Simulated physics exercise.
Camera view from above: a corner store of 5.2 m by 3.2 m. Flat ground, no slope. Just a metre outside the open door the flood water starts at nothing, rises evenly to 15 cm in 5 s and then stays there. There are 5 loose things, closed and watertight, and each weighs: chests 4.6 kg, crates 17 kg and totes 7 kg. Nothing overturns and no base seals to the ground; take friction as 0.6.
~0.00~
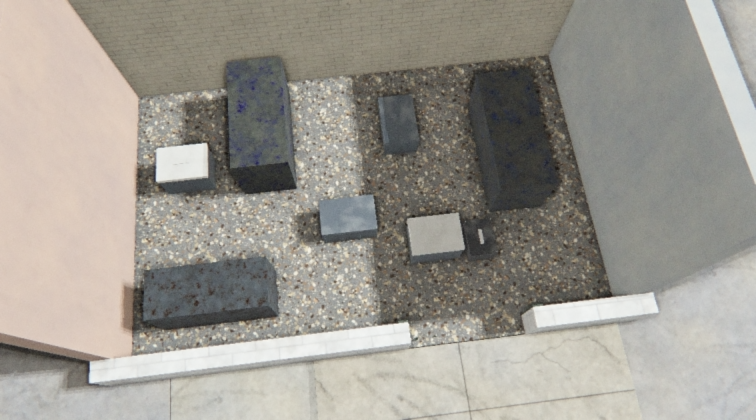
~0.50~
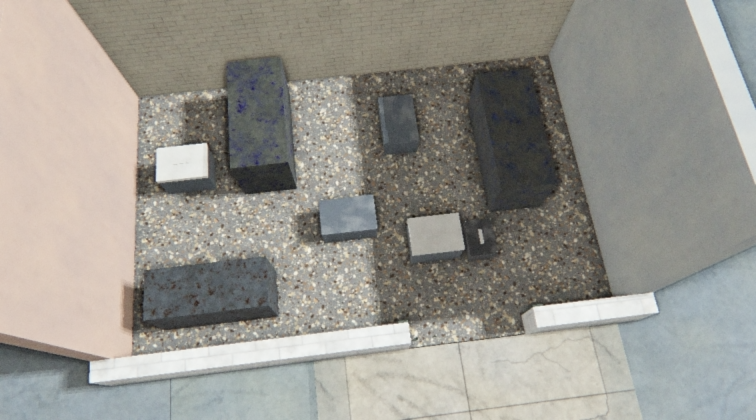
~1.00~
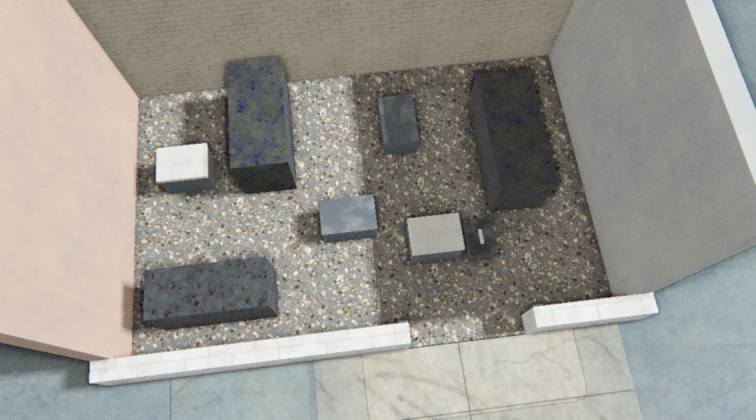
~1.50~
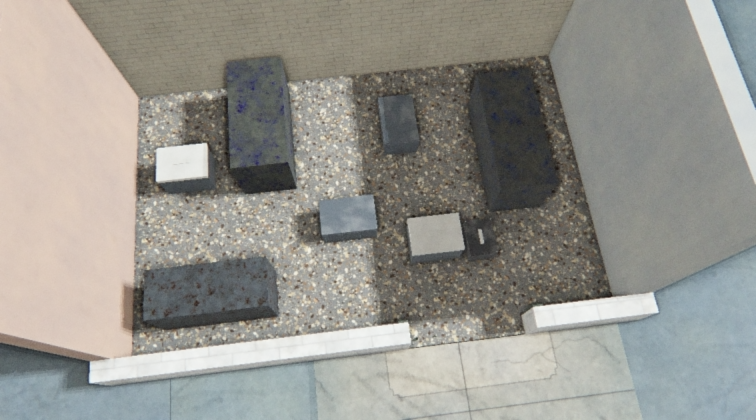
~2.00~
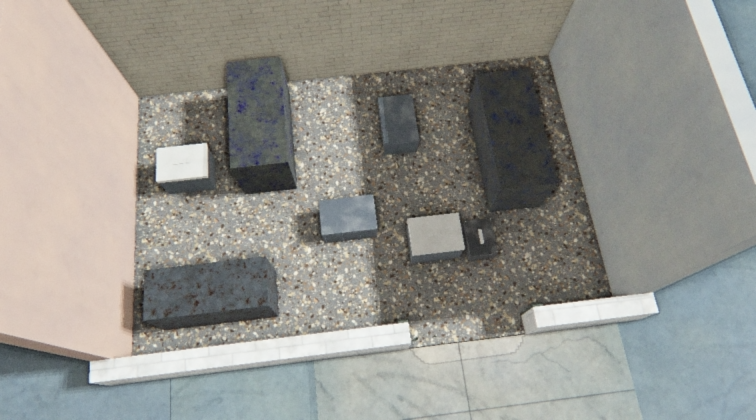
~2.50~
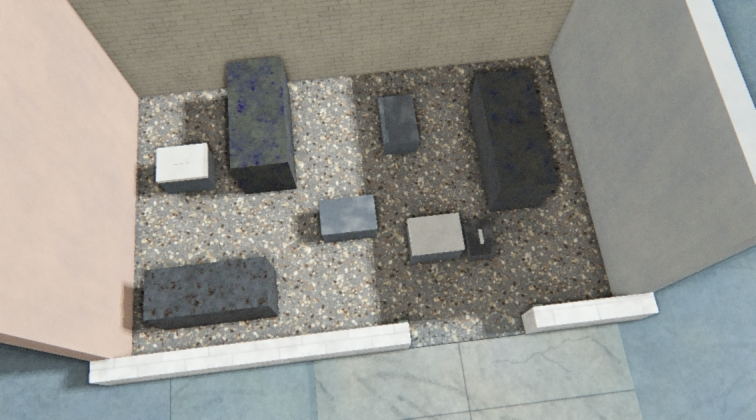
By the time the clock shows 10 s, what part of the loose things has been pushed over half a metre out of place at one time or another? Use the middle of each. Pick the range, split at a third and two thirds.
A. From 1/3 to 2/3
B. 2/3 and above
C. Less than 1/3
(A) From 1/3 to 2/3.
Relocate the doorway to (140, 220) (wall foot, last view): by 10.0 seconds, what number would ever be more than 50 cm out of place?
Then 1 of them would.
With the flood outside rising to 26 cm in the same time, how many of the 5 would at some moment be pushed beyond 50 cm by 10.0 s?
With that change, 4 of them.
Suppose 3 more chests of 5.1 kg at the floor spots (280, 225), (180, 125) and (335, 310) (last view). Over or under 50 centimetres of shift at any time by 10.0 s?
Taking them in the given order: Smaller, then smaller, then smaller.
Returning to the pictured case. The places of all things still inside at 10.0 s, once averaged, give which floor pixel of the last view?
Somewhere near (339, 140).
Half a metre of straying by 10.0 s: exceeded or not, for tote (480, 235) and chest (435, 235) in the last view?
First beyond it, then beyond it.
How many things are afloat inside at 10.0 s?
3.
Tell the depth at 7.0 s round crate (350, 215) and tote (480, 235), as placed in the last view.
I'd put it at 4 cm and 4 cm respectively.
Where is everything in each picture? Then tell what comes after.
A chest at (436, 233) rests on the ground; a crate at (398, 118), on the bottom; 0.0 m2 under water; 0 of 5 have shifted, in the first picture.
A chest at (436, 233) rests on the ground; a crate at (398, 118), on the bottom; 0.0 m2 under water; 0 of 5 have shifted, in the second picture.
A chest at (436, 233), on the bottom; a crate at (398, 118) rests on the ground; 0.0 m2 under water; 0 of 5 have shifted, in the third picture.
A chest at (436, 233), on the bottom; a crate at (398, 118) rests on the ground; 0.0 m2 under water; 0 of 5 have shifted, in the fourth picture.
A chest at (436, 233) rests on the ground; a crate at (398, 118) rests on the ground; water covers 0.0 m2; 0 of 5 have shifted, in the fifth picture.
A chest at (436, 233) rests on the ground; a crate at (398, 118) rests on the ground; water covers 0.0 m2; 0 of 5 have shifted, in the sixth picture.
After 3.5 s 0 of 5 are over 50 cm from their spots; 0 afloat.
After 4.5 s 0 of 5 are over 50 cm from their spots; 0 afloat.
After 7.0 s 2 of 5 are over 50 cm from their spots; 0 afloat.
After 10.0 s 2 of 5 are over 50 cm from their spots, and 2 have been at some point; 3 afloat.
